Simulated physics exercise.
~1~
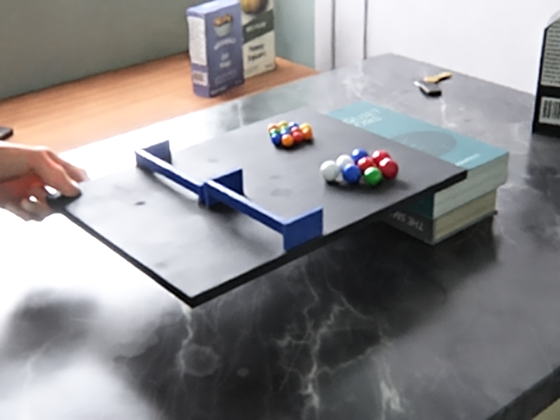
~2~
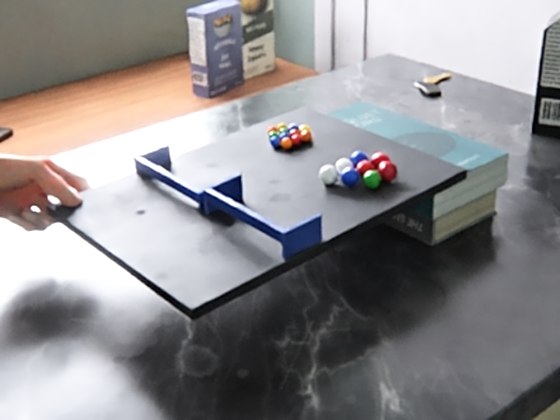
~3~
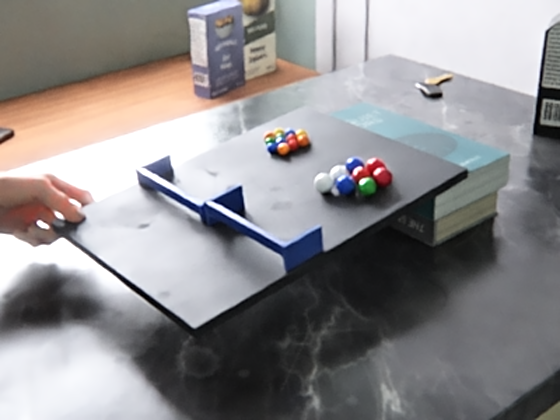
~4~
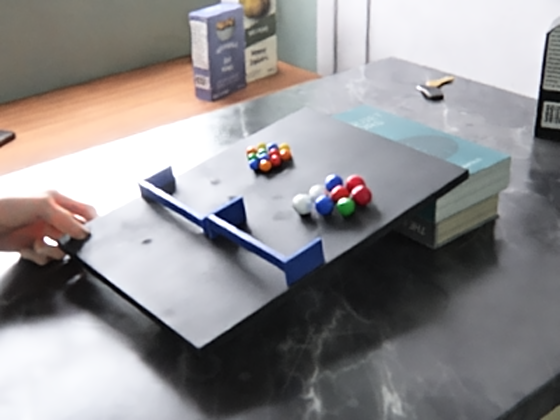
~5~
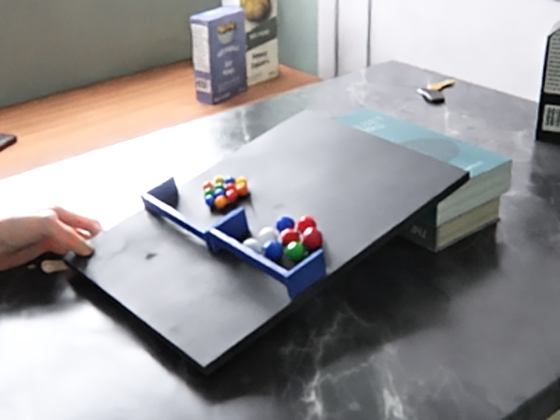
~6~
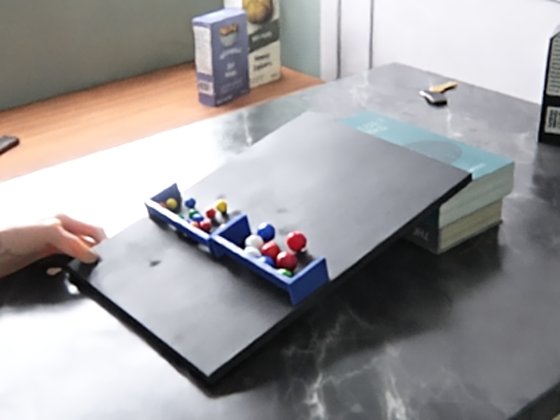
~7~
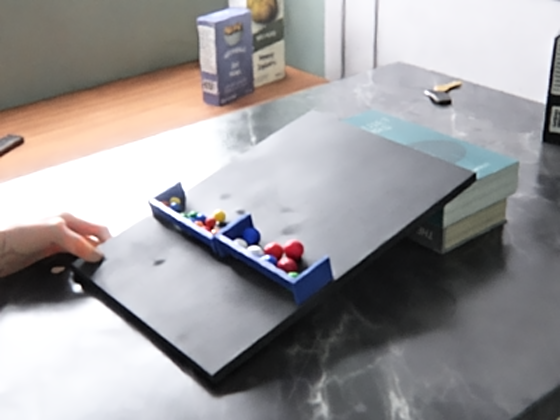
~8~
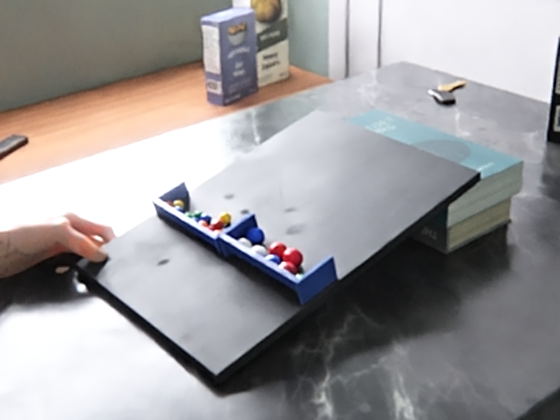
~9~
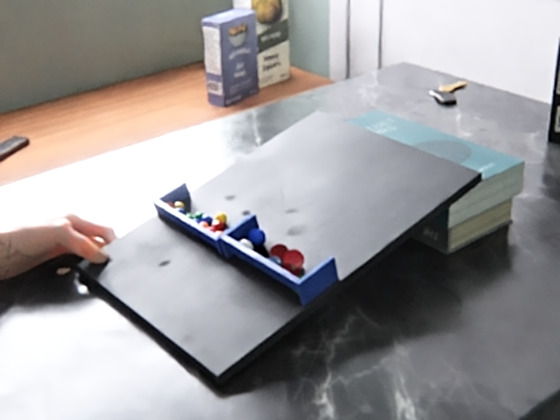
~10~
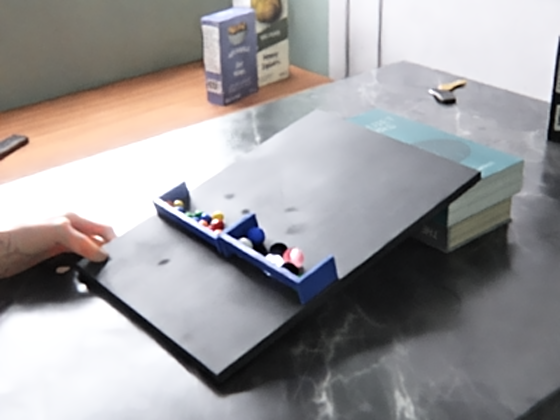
On a dark marbled counter, a hand lowers a book-propped board's end, two groups of colourful balls rolling down and gathering behind blue bars.
